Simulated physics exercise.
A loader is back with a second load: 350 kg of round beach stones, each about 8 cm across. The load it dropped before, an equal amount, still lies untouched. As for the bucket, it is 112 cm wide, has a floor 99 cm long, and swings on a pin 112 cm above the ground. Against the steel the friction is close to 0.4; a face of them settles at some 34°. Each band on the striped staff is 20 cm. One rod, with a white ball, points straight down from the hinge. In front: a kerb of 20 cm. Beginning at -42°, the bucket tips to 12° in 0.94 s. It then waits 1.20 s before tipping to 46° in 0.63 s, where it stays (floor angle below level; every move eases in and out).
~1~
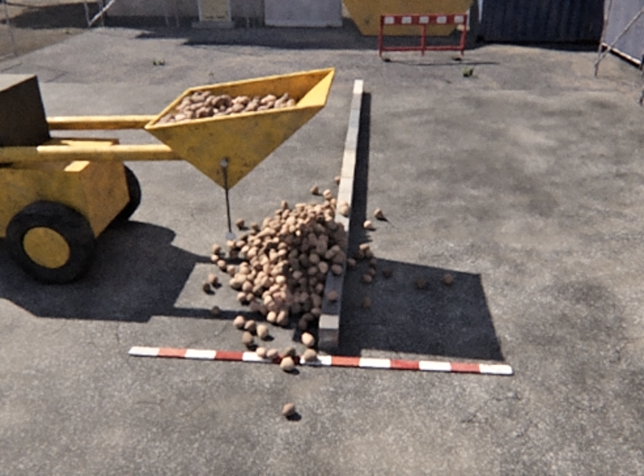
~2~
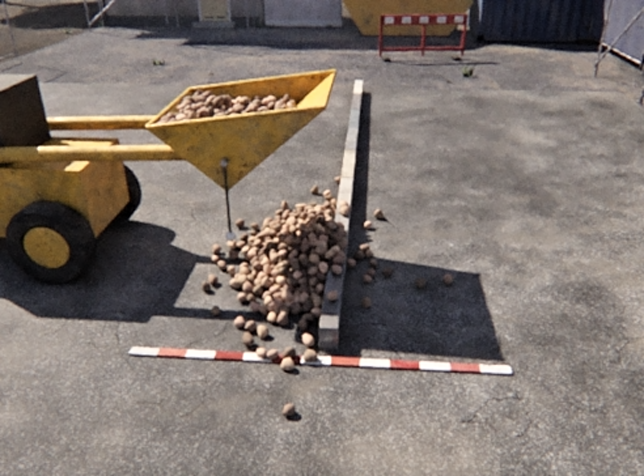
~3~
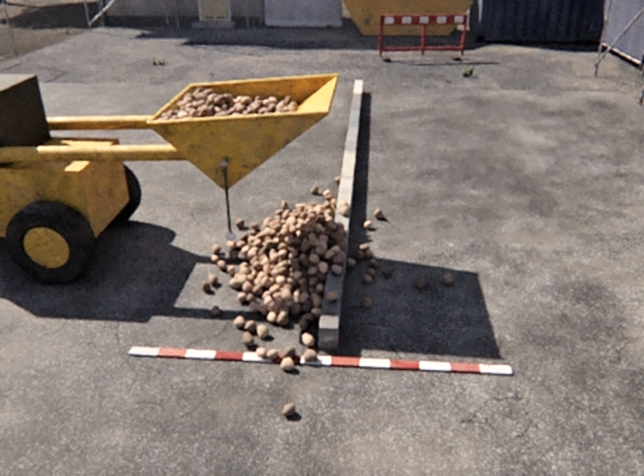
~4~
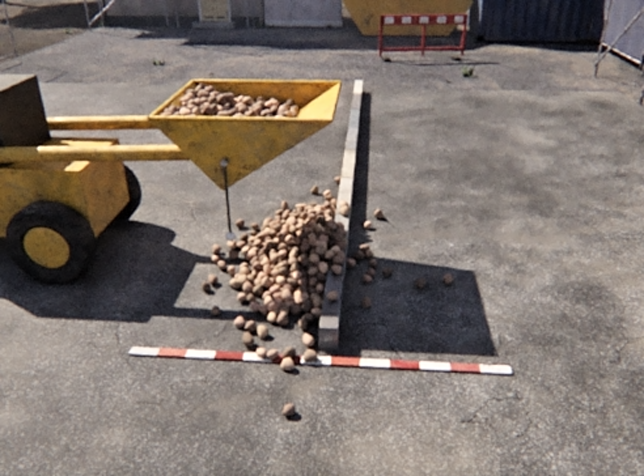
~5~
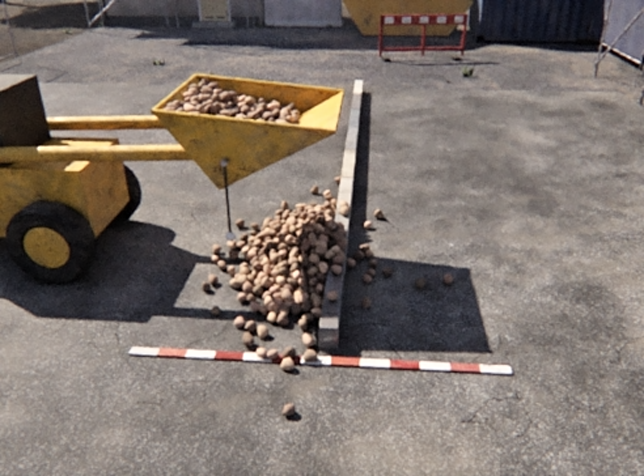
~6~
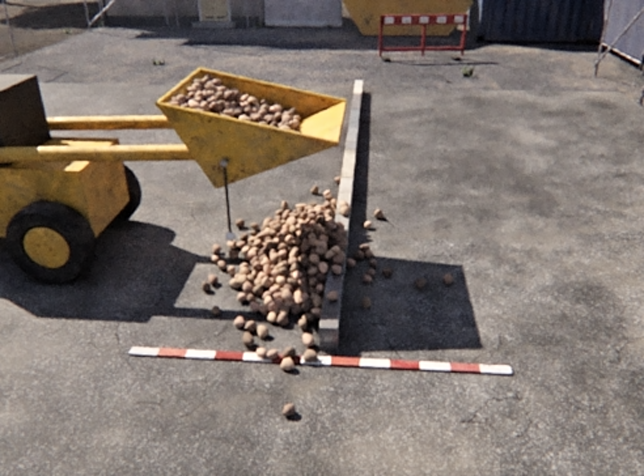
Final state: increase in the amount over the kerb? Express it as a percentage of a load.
About 64 %.
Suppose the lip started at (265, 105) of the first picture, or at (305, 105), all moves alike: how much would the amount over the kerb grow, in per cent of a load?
First some 20, then 55 per cent.
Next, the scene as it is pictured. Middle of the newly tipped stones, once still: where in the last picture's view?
Middle: Approx. (360, 249) px.
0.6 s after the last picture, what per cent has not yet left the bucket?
Roughly 100 per cent of its load.
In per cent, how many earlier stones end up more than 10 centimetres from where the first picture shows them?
Close to 5 per cent.
Then, 0.3 s after the last picture the floor is at 3°; in per cent of one load, 100 in the bucket, 97 on this side of the kerb, 3 over the kerb; the foremost stones are at (389, 263).
Then, 0.6 s after the last picture the floor is at 12°; in per cent of one load, 100 in the bucket, 97 on this side of the kerb, 3 over the kerb; the foremost stones are at (389, 263).
Then, 2.8 s after the last picture the floor is at 46°; in per cent of one load, 2 in the bucket, 133 on this side of the kerb, 65 over the kerb; the foremost stones are at (496, 278).
Then, 5.5 s after the last picture the floor is at 46°; in per cent of one load, 0 in the bucket, 133 on this side of the kerb, 67 over the kerb; the foremost stones are at (496, 278). Net gain over the kerb, 64.
